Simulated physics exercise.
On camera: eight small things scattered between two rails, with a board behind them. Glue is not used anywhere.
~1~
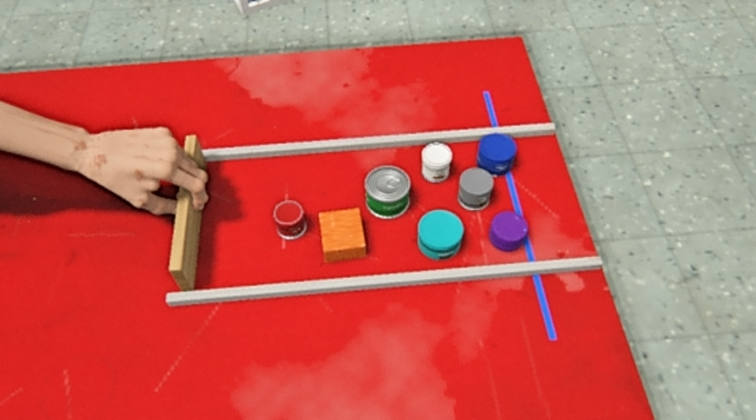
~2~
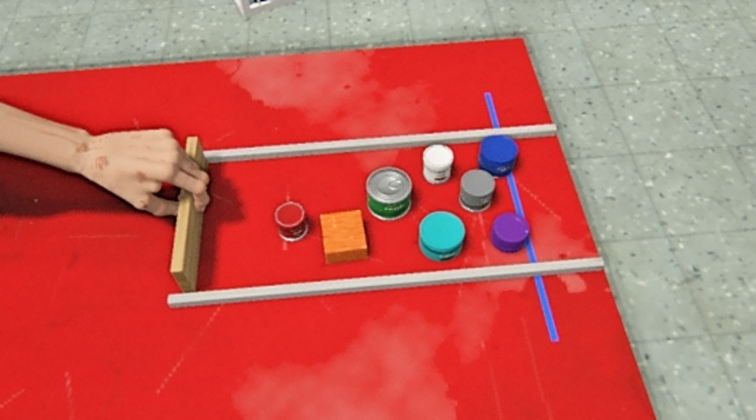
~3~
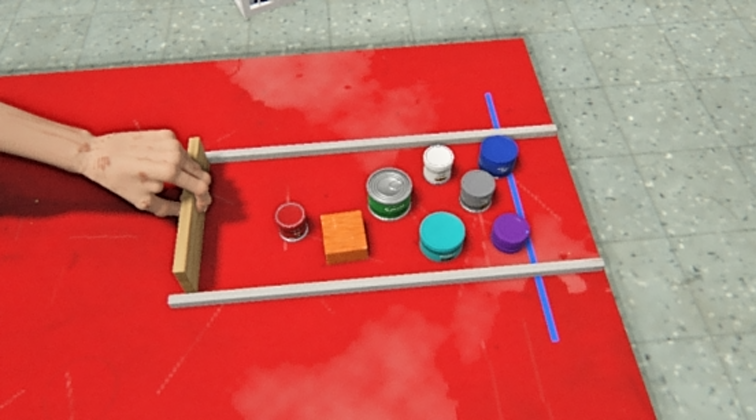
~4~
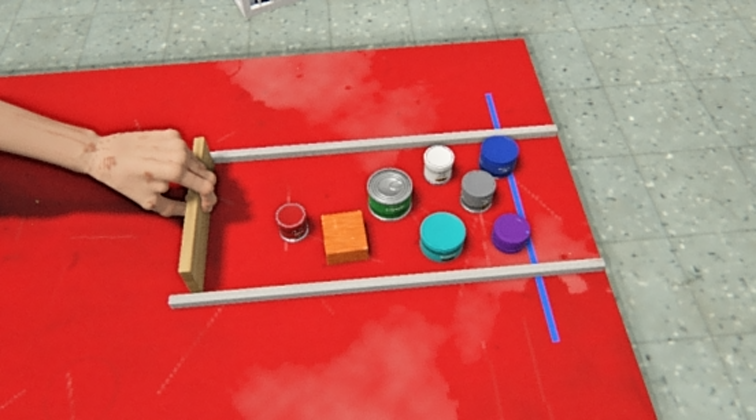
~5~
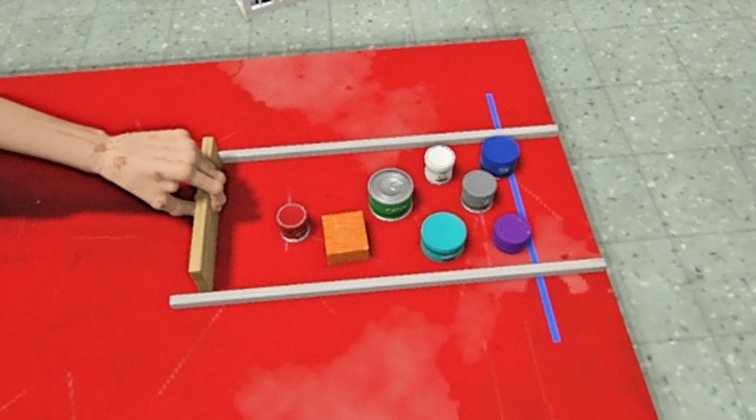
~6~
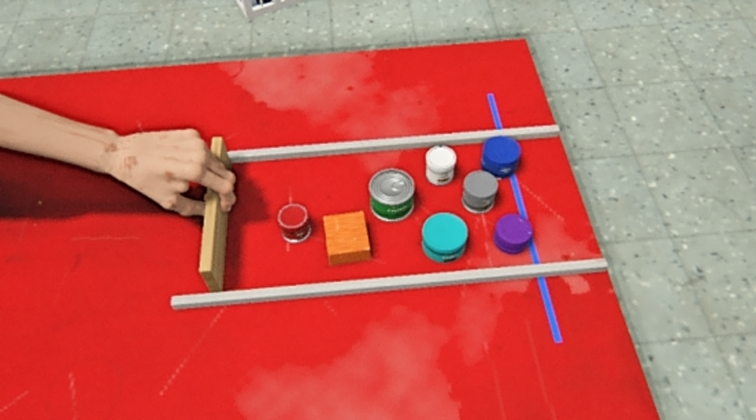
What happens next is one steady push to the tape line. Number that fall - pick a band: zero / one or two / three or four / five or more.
Band: One or two.
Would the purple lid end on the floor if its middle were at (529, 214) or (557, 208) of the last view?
Result by position: It leaves the top / leaves the top.
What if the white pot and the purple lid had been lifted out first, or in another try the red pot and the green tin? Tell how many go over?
The number is 0 for the first case and 1 for the second.
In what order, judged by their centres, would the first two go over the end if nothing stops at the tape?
Going first: The purple lid, and next the turquoise tub.
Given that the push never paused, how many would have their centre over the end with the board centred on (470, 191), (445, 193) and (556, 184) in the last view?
0; 0; 4.
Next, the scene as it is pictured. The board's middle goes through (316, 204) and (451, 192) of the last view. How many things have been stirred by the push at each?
Well, it's 2 at the first one and 7 at the second.
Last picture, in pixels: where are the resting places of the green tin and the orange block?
(538, 176) and (557, 242).
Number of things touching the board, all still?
4 of them.
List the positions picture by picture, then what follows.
The first picture shows blue tub (496, 155); purple lid (508, 232); grey tin (475, 190); board (190, 211); tape (515, 198).
The second picture shows purple lid (510, 233); red pot (292, 222).
The third picture shows grey tin (477, 192); orange block (344, 237).
The fourth picture shows blue tub (498, 157); white pot (438, 166).
The fifth picture shows purple lid (511, 234); board (208, 212).
The sixth picture shows blue tub (500, 158); purple lid (513, 234); grey tin (479, 192); board (217, 212); tape (519, 200).
Early on, none off yet; blue tub at rest near (500, 158); purple lid at rest near (513, 234); grey tin at rest near (479, 192).
A while later, none off yet; blue tub at rest near (500, 158); purple lid travelled a little near (532, 231); grey tin at rest near (479, 192).
Finally, the number that fall off is one or two; lost, purple lid.
